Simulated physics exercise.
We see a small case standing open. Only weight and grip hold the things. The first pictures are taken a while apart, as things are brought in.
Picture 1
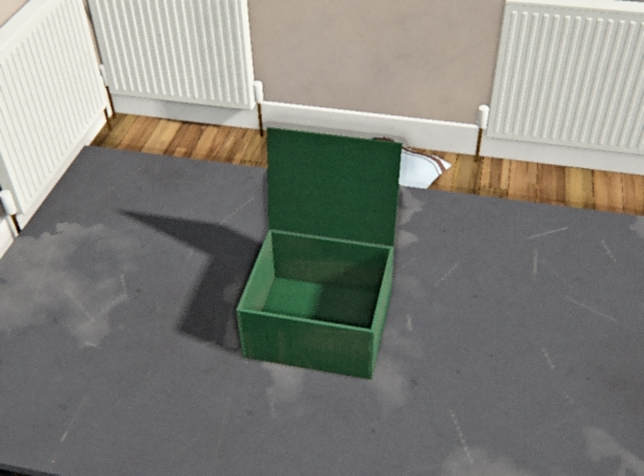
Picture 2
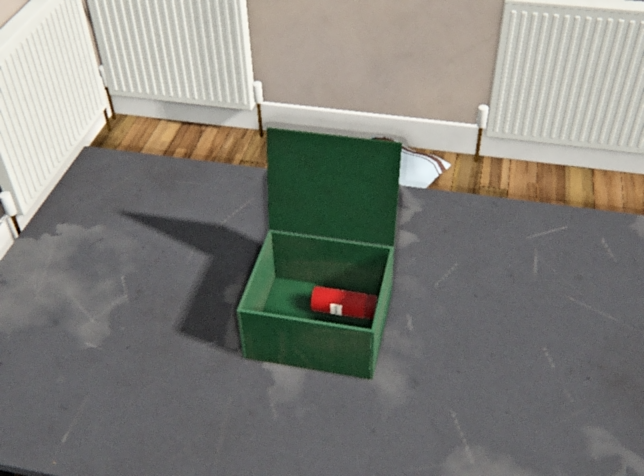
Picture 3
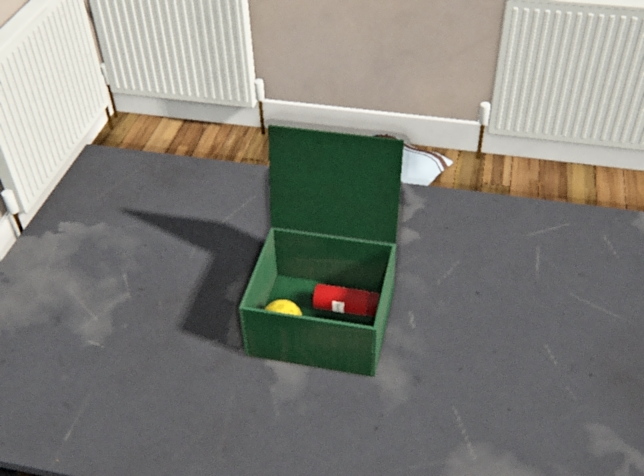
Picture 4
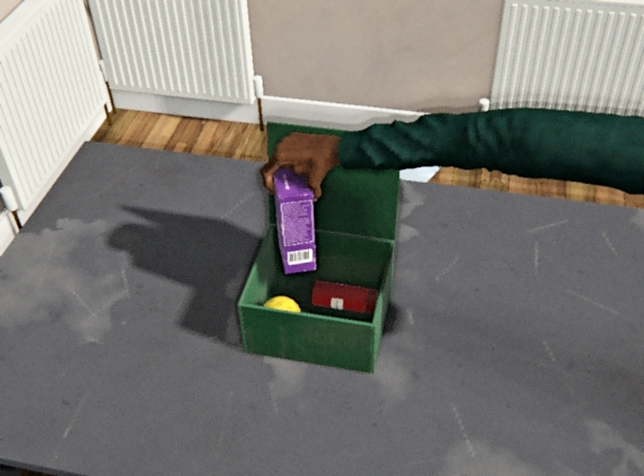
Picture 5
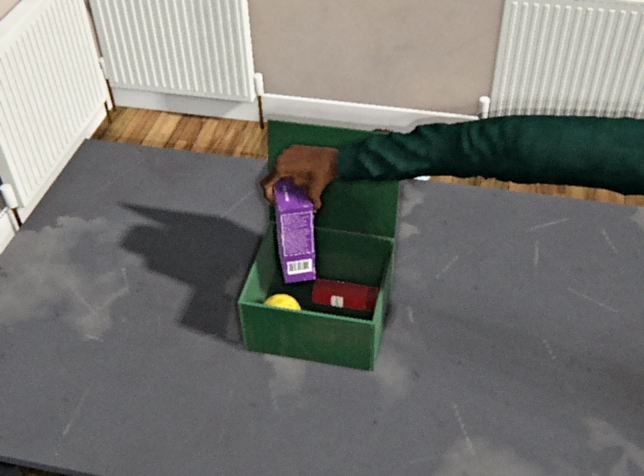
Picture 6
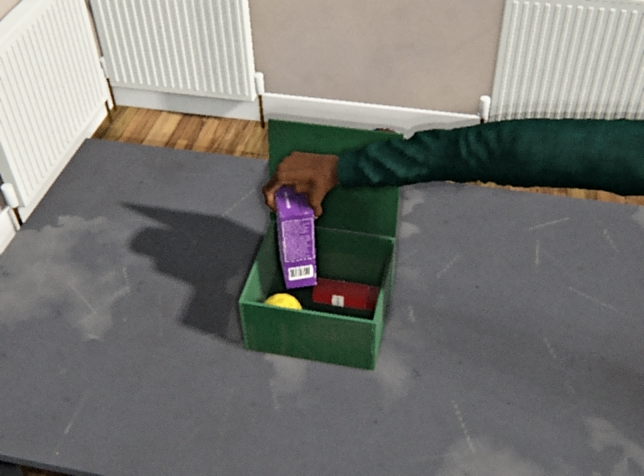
To begin with, an open green box stands empty on a dark grey surface, then a red cylinder lies inside it, and next a yellow round object appears at its left. A hand in a dark green sleeve then reaches in from the right, holding a purple carton upright over the box and lowering it slightly.
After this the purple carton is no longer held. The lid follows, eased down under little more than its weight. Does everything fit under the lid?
Here the lid is held up.
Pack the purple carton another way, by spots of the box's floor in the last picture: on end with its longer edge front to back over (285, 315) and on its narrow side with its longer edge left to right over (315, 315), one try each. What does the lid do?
In the first case it stays ajar; in the second case it closes.
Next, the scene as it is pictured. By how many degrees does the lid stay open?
About 30°.
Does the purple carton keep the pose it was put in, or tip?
The purple carton tips.
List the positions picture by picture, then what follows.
The last thing is not in view yet, in the first picture.
The last thing is not in view yet, in the second picture.
The last thing is not in view yet, in the third picture.
Still above its spot; purple carton (295, 220), in the fourth picture.
Still above its spot; purple carton (294, 230), in the fifth picture.
In place under the hand; purple carton (296, 237), in the sixth picture.
Then, 0.60 s past the last view, purple carton rocked 5° from its first pose near (301, 256); yellow ball displaced a little.
Then, 2.30 s past the last view, lid 73° above the rim; purple carton rocked 5° from its first pose near (297, 257).
Then, 3.60 s past the last view, lid 41° above the rim; purple carton rocked 25° from its first pose near (292, 268).
Finally, lid 28° above the rim; down or leaning hard in the box, purple carton; the other 2 still in place. Final places as the last picture's camera would see them, purple carton near (288, 276).
